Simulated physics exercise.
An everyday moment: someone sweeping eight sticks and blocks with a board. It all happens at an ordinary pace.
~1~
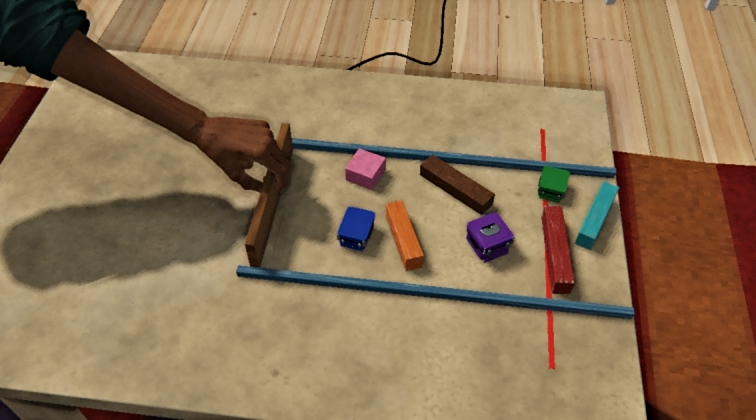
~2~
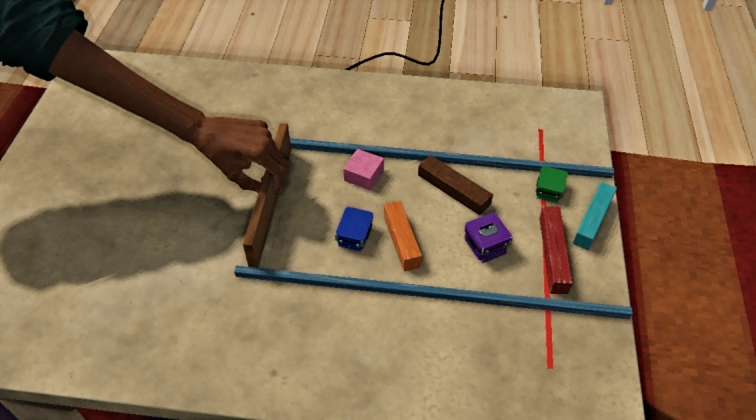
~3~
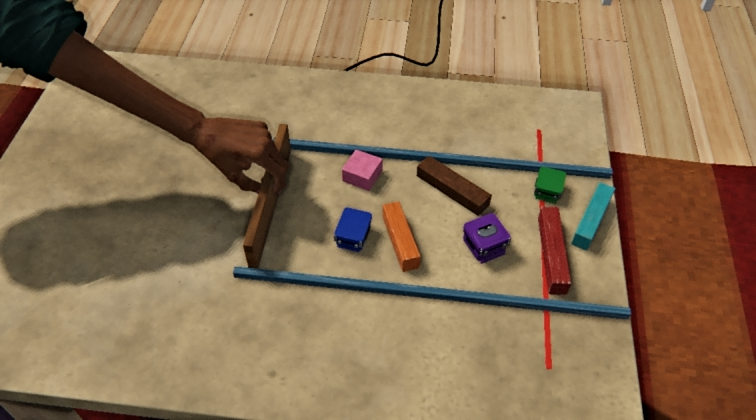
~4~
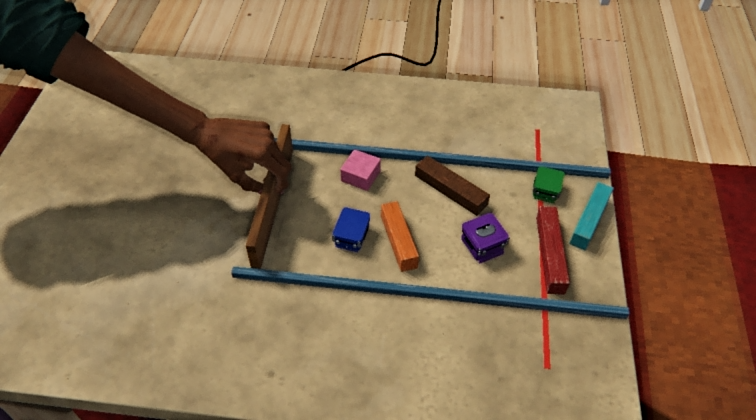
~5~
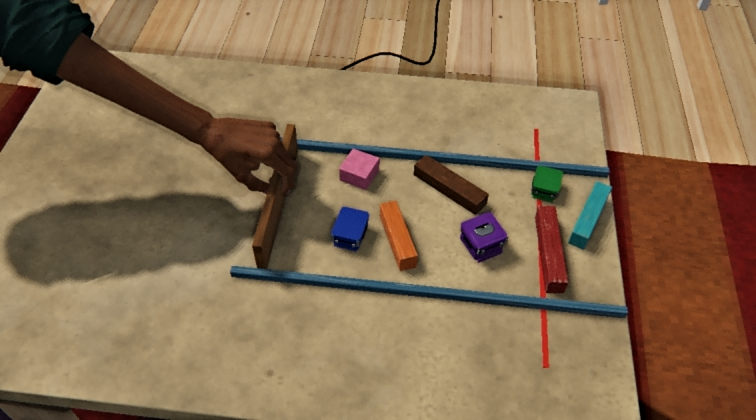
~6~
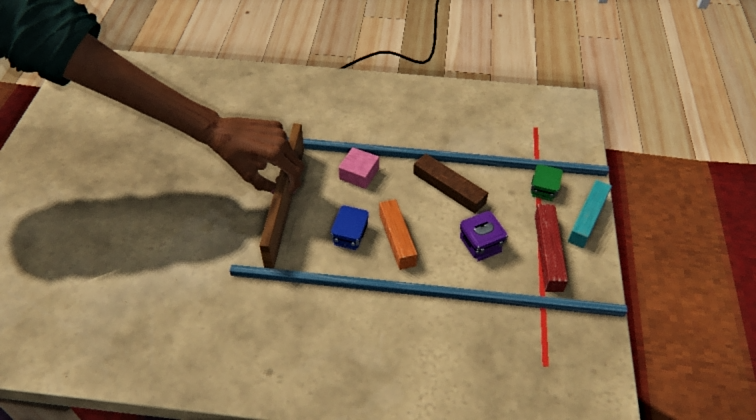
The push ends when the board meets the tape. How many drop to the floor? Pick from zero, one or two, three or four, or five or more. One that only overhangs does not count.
Outcome: The number that fall off is one or two.
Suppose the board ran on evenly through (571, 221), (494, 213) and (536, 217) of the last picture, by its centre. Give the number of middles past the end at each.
Past the end: 5, 0 and 2.
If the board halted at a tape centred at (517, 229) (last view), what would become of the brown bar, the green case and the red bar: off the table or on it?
The brown bar remains up; the green case remains up; the red bar remains up.
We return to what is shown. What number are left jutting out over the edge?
The number is 2.
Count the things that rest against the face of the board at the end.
2 of them.
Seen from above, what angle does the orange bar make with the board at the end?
Roughly 0° out of line.
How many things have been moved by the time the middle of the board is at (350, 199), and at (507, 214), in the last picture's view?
The counts are 2 and 8.
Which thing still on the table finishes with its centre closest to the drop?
That is the green case.
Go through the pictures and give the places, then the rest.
In the first picture, turquoise bar (597, 215); red bar (557, 249); green case (553, 185); board (271, 192); tape (547, 233).
In the second picture, red bar (555, 249); board (269, 193).
In the third picture, green case (549, 185); brown bar (453, 185).
In the fourth picture, turquoise bar (592, 215); blue case (352, 231).
In the fifth picture, red bar (551, 248); orange bar (398, 235).
In the sixth picture, turquoise bar (590, 213); red bar (550, 247); green case (546, 183); board (284, 193); tape (540, 231).
Soon after, none off yet; turquoise bar at rest near (590, 213); red bar at rest near (550, 247); green case at rest near (546, 183).
After that, none off yet; turquoise bar at rest near (590, 213); red bar moving near (554, 247); green case at rest near (546, 183).
In the end, the number that fall off is one or two; gone, red bar and turquoise bar.
